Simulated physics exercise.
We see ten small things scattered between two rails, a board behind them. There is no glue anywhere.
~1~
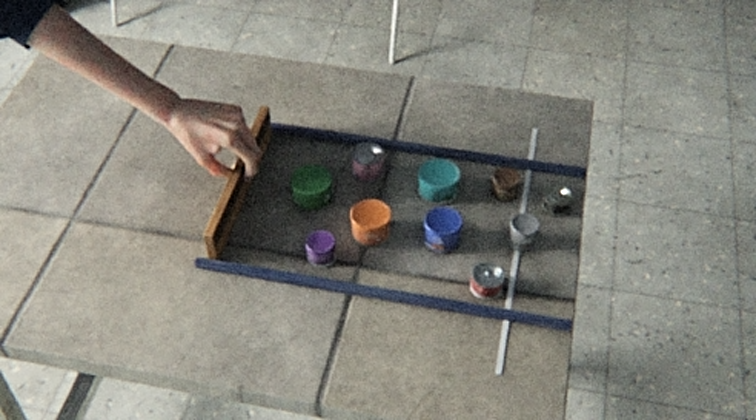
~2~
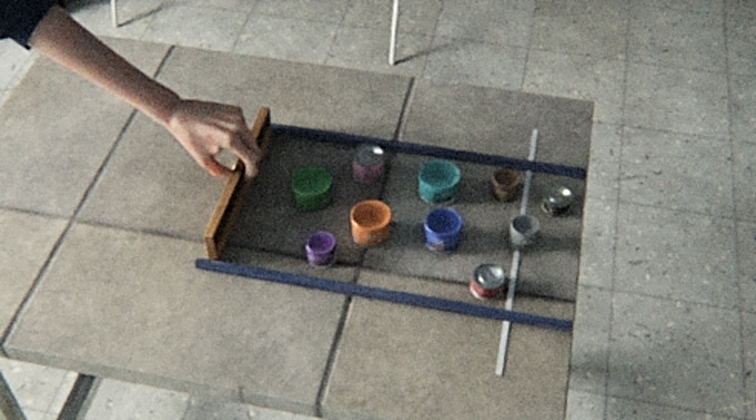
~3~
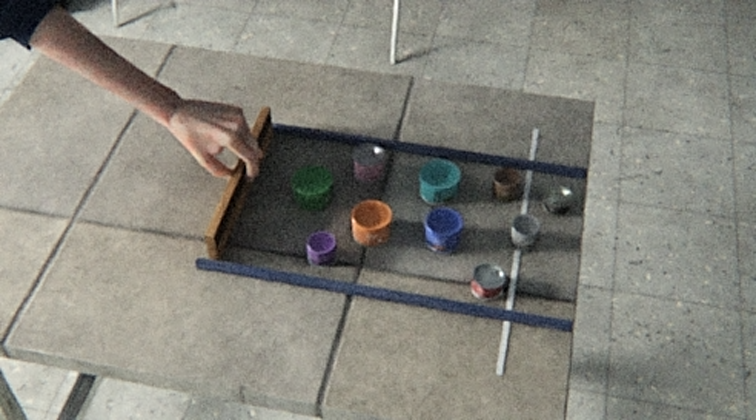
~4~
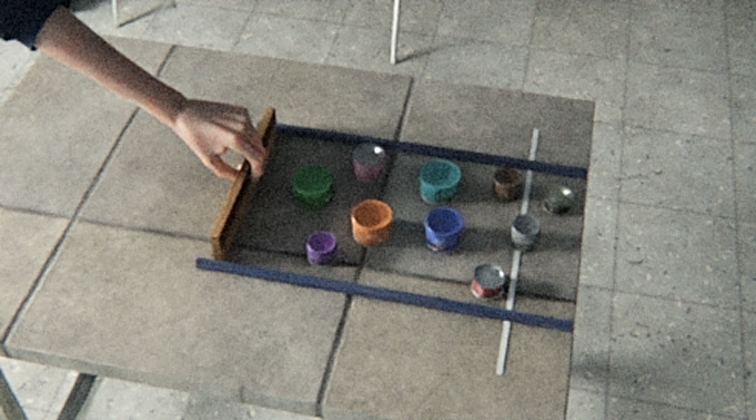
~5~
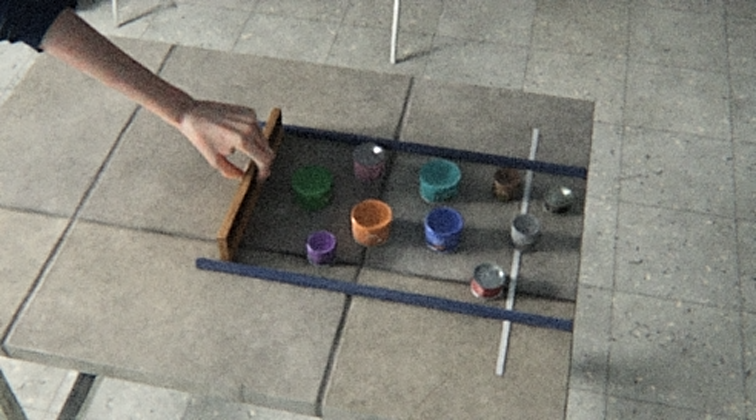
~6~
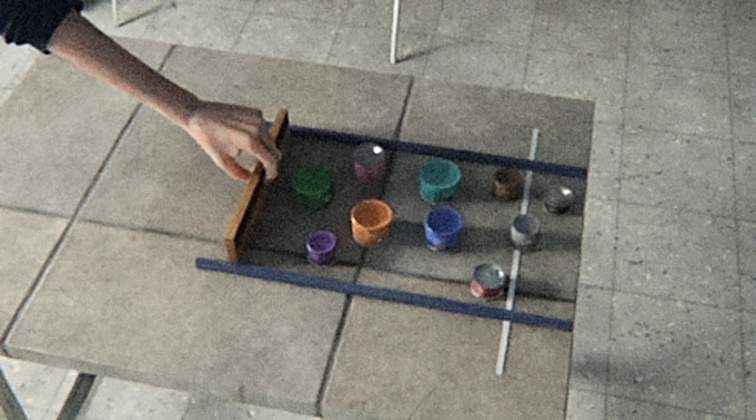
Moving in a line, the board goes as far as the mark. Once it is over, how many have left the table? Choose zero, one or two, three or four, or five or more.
One or two of them have left the table.
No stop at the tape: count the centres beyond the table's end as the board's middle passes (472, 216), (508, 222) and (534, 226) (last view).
First 0, then 2, then 4.
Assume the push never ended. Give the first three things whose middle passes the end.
They are the black tin, then the grey pot, then the blue pot.
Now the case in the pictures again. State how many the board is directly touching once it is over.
My count gives 4.
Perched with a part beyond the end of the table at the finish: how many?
That adds up to 2.
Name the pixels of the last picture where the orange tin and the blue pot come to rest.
I'd put one close to (538, 253) and the other close to (574, 245).
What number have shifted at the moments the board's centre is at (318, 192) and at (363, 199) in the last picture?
Up to then 1, and up to the other point 4.
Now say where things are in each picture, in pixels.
In the first picture, black tin (557, 200); grey pot (524, 233); brown tub (505, 184); board (240, 180); tape (519, 237).
In the second picture, grey pot (524, 234); purple tin (321, 250).
In the third picture, brown tub (506, 185); board (241, 181).
In the fourth picture, black tin (558, 201); orange tin (372, 224).
In the fifth picture, grey pot (524, 234); blue pot (444, 231).
In the sixth picture, black tin (558, 201); grey pot (524, 234); brown tub (506, 185); board (260, 183); tape (520, 238).
Soon after, none off yet; black tin at rest near (558, 201); grey pot at rest near (524, 234); brown tub at rest near (506, 185).
Then, none off yet; black tin at rest near (558, 201); grey pot at rest near (524, 234); brown tub moved a little near (521, 184).
By the end, the number that fall off is one or two; fallen, grey pot and black tin.
